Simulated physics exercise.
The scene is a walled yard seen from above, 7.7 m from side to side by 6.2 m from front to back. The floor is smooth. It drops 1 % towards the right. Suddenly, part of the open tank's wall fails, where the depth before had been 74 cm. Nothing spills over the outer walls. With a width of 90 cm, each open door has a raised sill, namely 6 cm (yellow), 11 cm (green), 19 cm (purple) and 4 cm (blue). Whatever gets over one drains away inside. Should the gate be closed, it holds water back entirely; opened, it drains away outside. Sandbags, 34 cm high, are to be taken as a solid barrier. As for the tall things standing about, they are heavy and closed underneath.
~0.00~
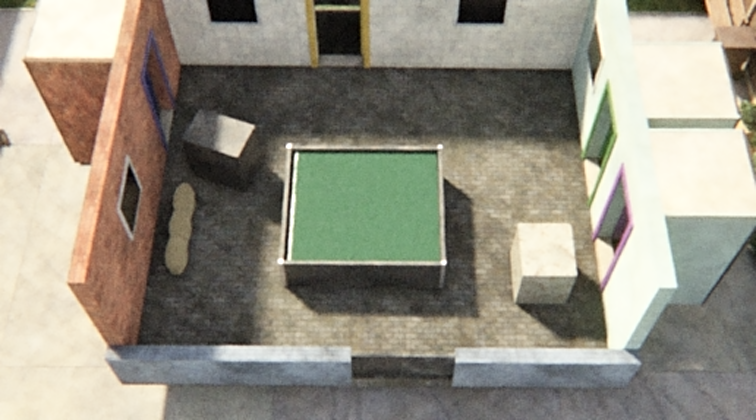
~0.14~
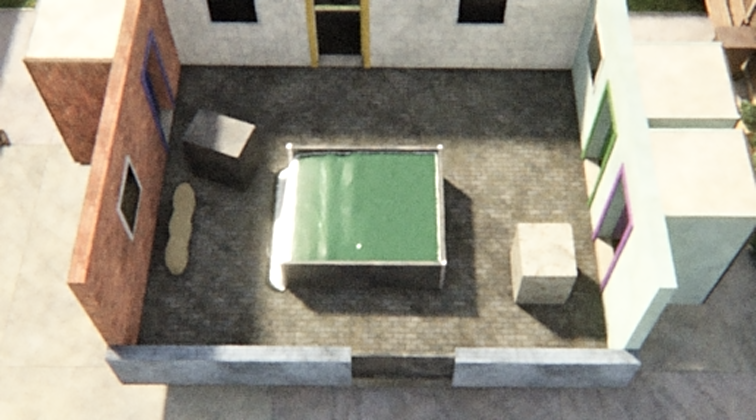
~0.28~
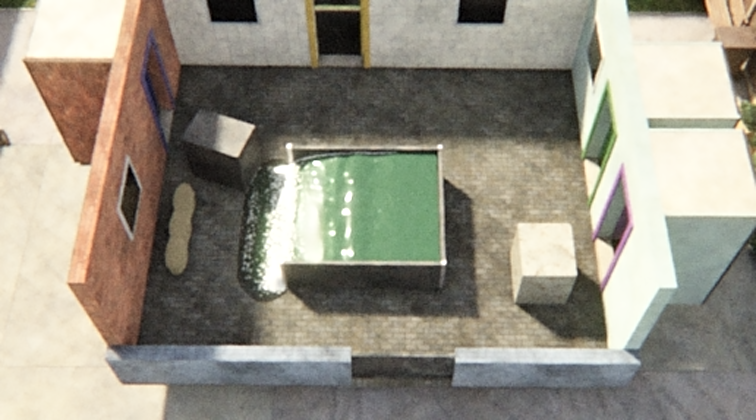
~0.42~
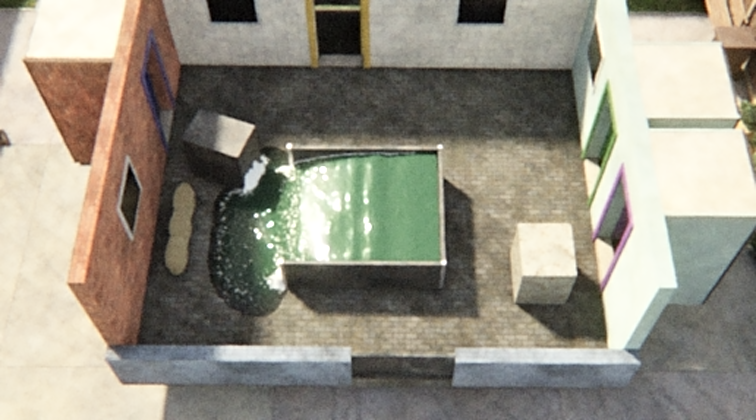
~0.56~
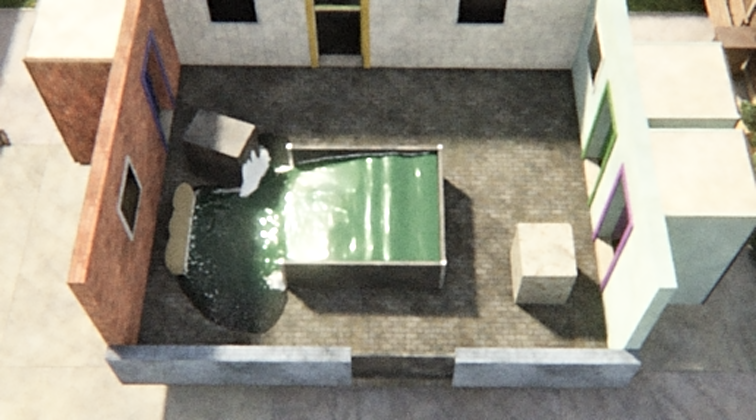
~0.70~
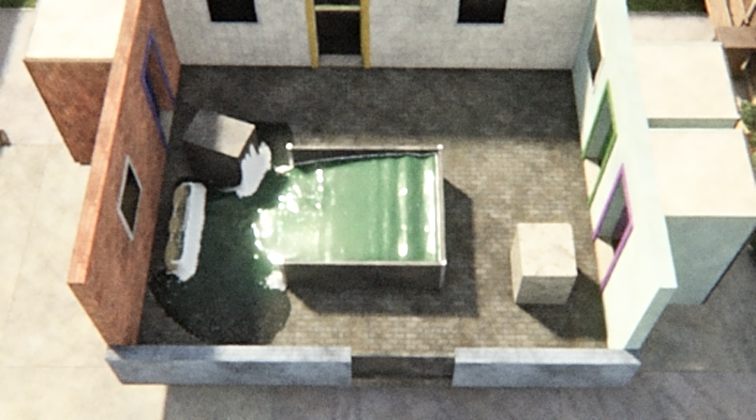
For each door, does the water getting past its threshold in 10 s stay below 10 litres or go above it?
The yellow door: Above 10 litres; the green door: Below 10 litres; the purple door: Below 10 litres; the blue door: Above 10 litres.
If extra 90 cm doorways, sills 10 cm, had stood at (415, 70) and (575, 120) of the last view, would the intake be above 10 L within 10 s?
Order as listed: Respected and surpassed.
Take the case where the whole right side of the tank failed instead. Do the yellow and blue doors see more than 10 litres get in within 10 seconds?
At the yellow door the limit is not exceeded; at the blue door it is surpassed.
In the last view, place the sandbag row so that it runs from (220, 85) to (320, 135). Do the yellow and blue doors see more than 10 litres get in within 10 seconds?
Doors: Yellow stays under / blue exceeds.
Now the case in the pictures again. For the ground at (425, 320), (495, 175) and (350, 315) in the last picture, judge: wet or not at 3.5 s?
Listed in turn: Swamped / spared so far / swamped.
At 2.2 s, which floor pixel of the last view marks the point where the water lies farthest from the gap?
Around pixel (181, 67).
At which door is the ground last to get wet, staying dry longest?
I'd say the green one.
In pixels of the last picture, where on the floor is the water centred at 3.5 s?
I'd say somewhere around (271, 237).
After 1.4 s water covers 25 % of the floor and is deepest (52 cm) near (196, 235); yellow door not reached, green door not reached, purple door not reached, blue door 3 cm at the sill, 0 L in.
After 2.2 s water covers 40 % of the floor and is deepest (50 cm) near (146, 362); yellow door 7 cm at the sill, 1 L in, green door not reached, purple door not reached, blue door 7 cm at the sill, 1 L in.
After 3.5 s water covers 55 % of the floor and is deepest (38 cm) near (202, 363); yellow door 10 cm at the sill, 19 L in, green door not reached, purple door not reached, blue door 7 cm at the sill, 8 L in.
After 6.0 s water covers 90 % of the floor and is deepest (29 cm) near (601, 326); yellow door 9 cm at the sill, 42 L in, green door 2 cm at the sill, 0 L in, purple door 9 cm at the sill, 0 L in, blue door 6 cm at the sill, 20 L in.
After 10.0 s water covers 95 % of the floor and is deepest (18 cm) near (579, 155); yellow door 8 cm at the sill, 54 L in, green door 13 cm at the sill, 3 L in, purple door 8 cm at the sill, 0 L in, blue door 7 cm at the sill, 34 L in.
